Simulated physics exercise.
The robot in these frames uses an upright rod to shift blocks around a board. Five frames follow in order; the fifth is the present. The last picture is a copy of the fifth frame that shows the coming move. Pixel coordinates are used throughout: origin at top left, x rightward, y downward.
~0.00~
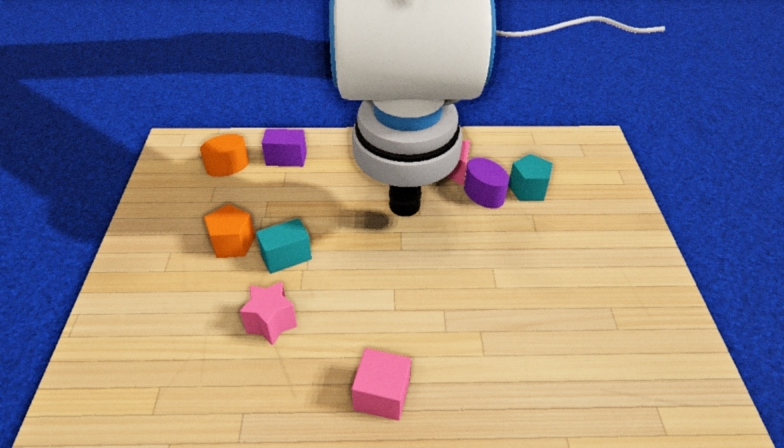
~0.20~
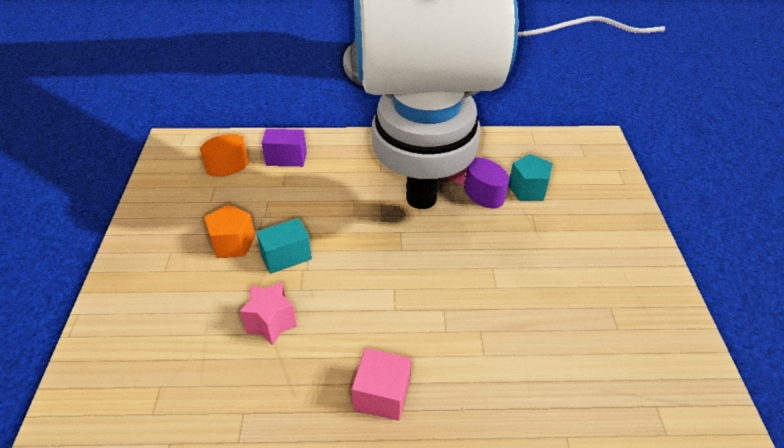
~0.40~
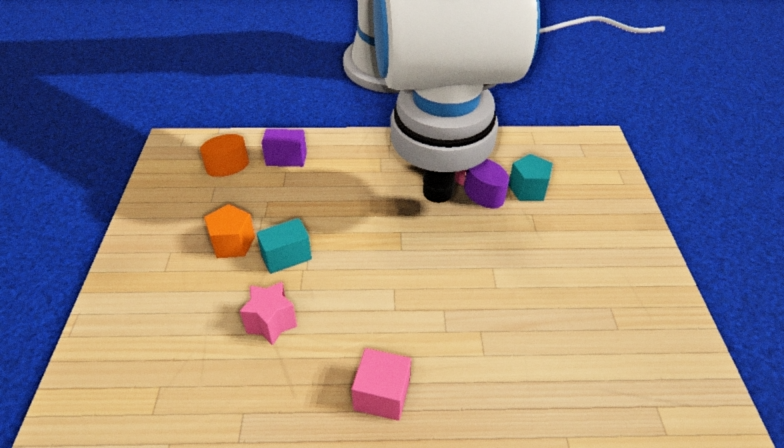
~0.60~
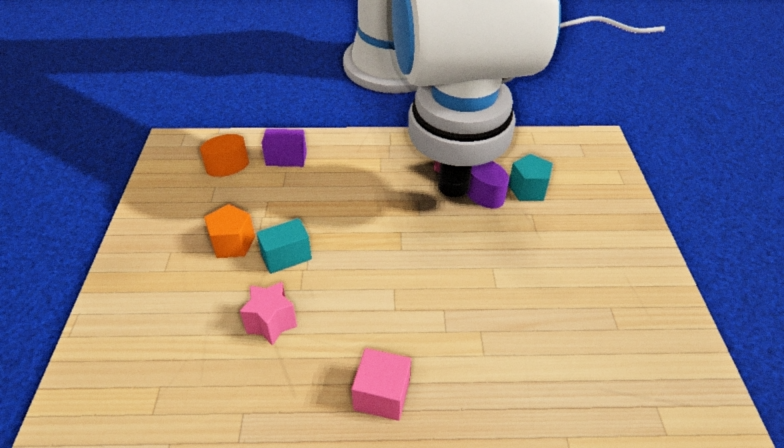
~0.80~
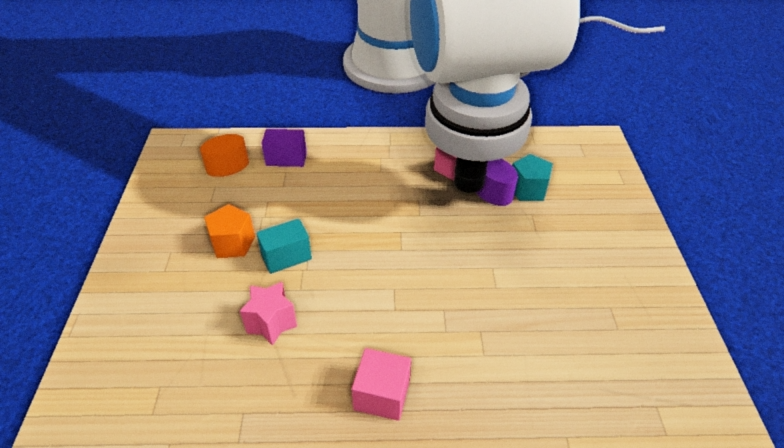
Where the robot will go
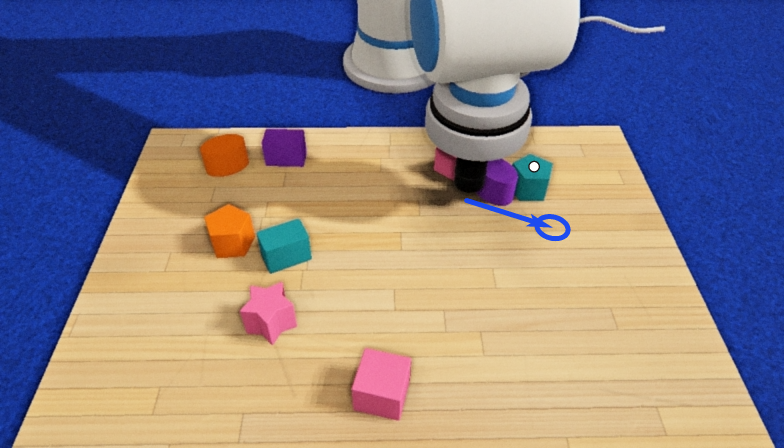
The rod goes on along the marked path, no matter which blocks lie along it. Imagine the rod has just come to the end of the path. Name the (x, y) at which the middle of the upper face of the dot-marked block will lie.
It should be at (551, 162) by then.
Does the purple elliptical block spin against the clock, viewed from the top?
Yes, that is how it ends up.
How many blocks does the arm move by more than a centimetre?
Blocks that move over 1 cm: Two.
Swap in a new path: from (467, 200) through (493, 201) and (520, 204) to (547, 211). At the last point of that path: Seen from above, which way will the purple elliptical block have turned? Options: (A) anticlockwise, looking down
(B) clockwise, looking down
Correct choice: A.
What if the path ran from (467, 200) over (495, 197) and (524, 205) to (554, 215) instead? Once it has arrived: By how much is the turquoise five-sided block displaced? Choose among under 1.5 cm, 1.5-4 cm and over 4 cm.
Shift: Over 4 cm.
The line goes in a line from (467, 200) to (552, 227); the dot is on the turquoise five-sided block.
The first path, step by step. Halfway along, rod at (513, 198); purple elliptical block at (517, 170), turned 30° anticlockwise; turquoise five-sided block at (551, 162).
At the end, rod at (557, 211); pink three-sided block unmoved; purple elliptical block at (517, 170), turned 30° anticlockwise; turquoise five-sided block at (551, 162).
